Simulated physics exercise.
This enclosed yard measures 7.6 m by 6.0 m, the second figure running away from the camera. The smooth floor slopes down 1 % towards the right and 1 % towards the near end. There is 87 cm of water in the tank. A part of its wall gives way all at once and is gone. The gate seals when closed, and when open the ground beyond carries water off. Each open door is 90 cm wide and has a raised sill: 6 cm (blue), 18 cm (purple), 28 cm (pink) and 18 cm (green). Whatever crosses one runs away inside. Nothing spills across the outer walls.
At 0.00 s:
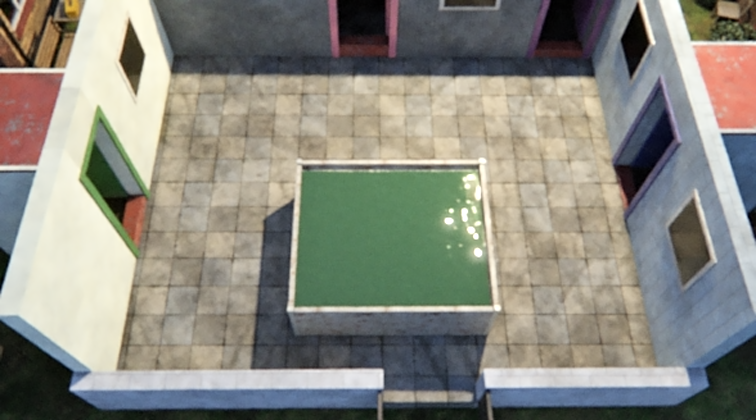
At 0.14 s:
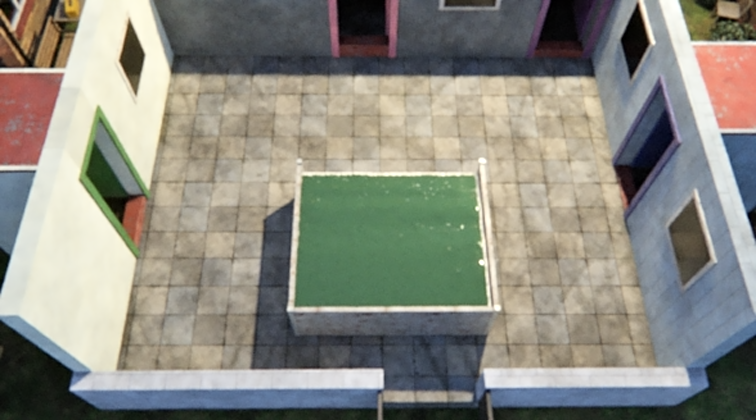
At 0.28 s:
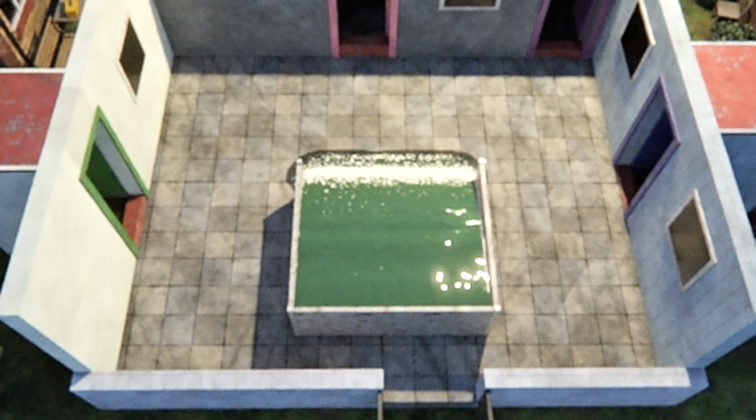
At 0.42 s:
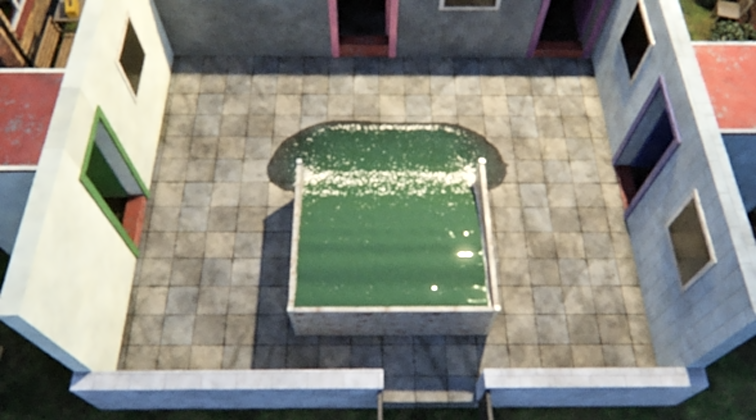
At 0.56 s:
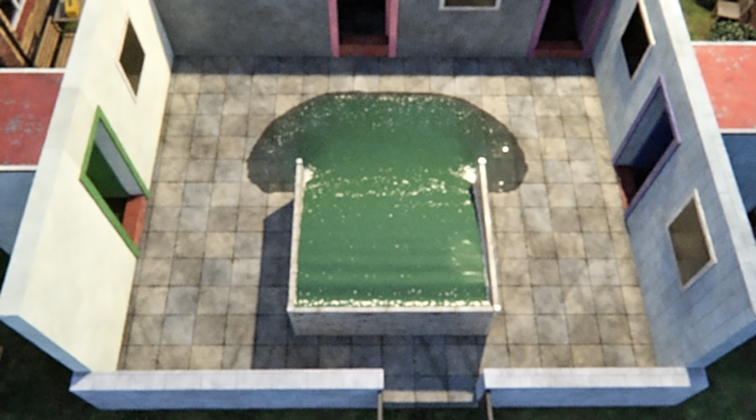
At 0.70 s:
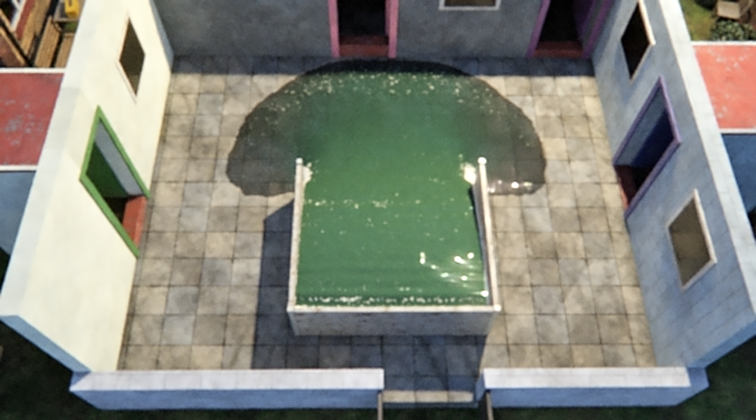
In a walled yard paved with stone tiles, a rectangular tank of green water stands still, sunlight glinting on its surface. Its far wall disappears, and water pours out through the gap, then spreads across the tiles in a widening rounded sheet that stretches back close to the far doorways.
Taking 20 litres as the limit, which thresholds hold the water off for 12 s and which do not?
The water let in: At the blue door it exceeds the limit; at the purple door it goes over the limit; at the pink door it passes the limit; at the green door it stays under the limit.
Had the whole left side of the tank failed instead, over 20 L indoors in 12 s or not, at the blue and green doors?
Then: Blue over, green past it.
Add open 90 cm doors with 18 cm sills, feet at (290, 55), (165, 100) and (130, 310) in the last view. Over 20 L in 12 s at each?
In that order: Over, past it, below.
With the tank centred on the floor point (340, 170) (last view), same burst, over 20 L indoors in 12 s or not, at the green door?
Against that limit: Green under.
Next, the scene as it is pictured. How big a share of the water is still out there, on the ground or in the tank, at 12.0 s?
Some 76 per cent remains.
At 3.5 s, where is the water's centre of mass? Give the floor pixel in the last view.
At about (392, 143).
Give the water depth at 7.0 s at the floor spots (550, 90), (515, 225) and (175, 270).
In that order: 13, 3 and 6 cm.
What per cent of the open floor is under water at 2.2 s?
Some 45 per cent of it.
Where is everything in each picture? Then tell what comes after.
The first frame shows still water, 87 cm deep, in the tank at (392, 234).
In the second frame, the front is at a hidden place, 1.4 m from the gap on the tank's far side; 0.7 m2 of floor is under water; 87 cm left at the back of the tank.
In the third frame, water pours out on the tank's far side and has run 1.6 m, to (294, 171); typically 16 cm deep outside, 87 cm at the tank's back.
In the fourth frame, water pours out on the tank's far side and has run 2.0 m, to (276, 161); typically 14 cm deep outside, 86 cm at the tank's back.
In the fifth frame, water pours out on the tank's far side and has run 2.4 m, to (268, 134); typically 11 cm deep outside, 78 cm at the tank's back.
In the sixth frame, water pours out on the tank's far side and has run 2.9 m, to (324, 69); typically 9 cm deep outside, 73 cm at the tank's back.
After 1.4 s water covers 40 % of the floor and is deepest (53 cm) near (384, 64); blue door not reached, purple door 10 cm at the sill, 0 L in, pink door 52 cm at the sill, 68 L in, green door not reached.
After 2.2 s water covers 45 % of the floor and is deepest (55 cm) near (592, 65); blue door not reached, purple door 25 cm at the sill, 1 L in, pink door 47 cm at the sill, 175 L in, green door not reached.
After 3.5 s water covers 70 % of the floor and is deepest (38 cm) near (583, 73); blue door 11 cm at the sill, 2 L in, purple door 31 cm at the sill, 80 L in, pink door 24 cm at the sill, 233 L in, green door 7 cm at the sill, 0 L in.
After 7.0 s water covers 100 % of the floor and is deepest (29 cm) near (363, 384); blue door 11 cm at the sill, 67 L in, purple door 13 cm at the sill, 151 L in, pink door 9 cm at the sill, 234 L in, green door 7 cm at the sill, 0 L in.
After 12.0 s water covers 95 % of the floor and is deepest (17 cm) near (659, 383); blue door 14 cm at the sill, 139 L in, purple door 8 cm at the sill, 151 L in, pink door 3 cm at the sill, 234 L in, green door 8 cm at the sill, 0 L in.
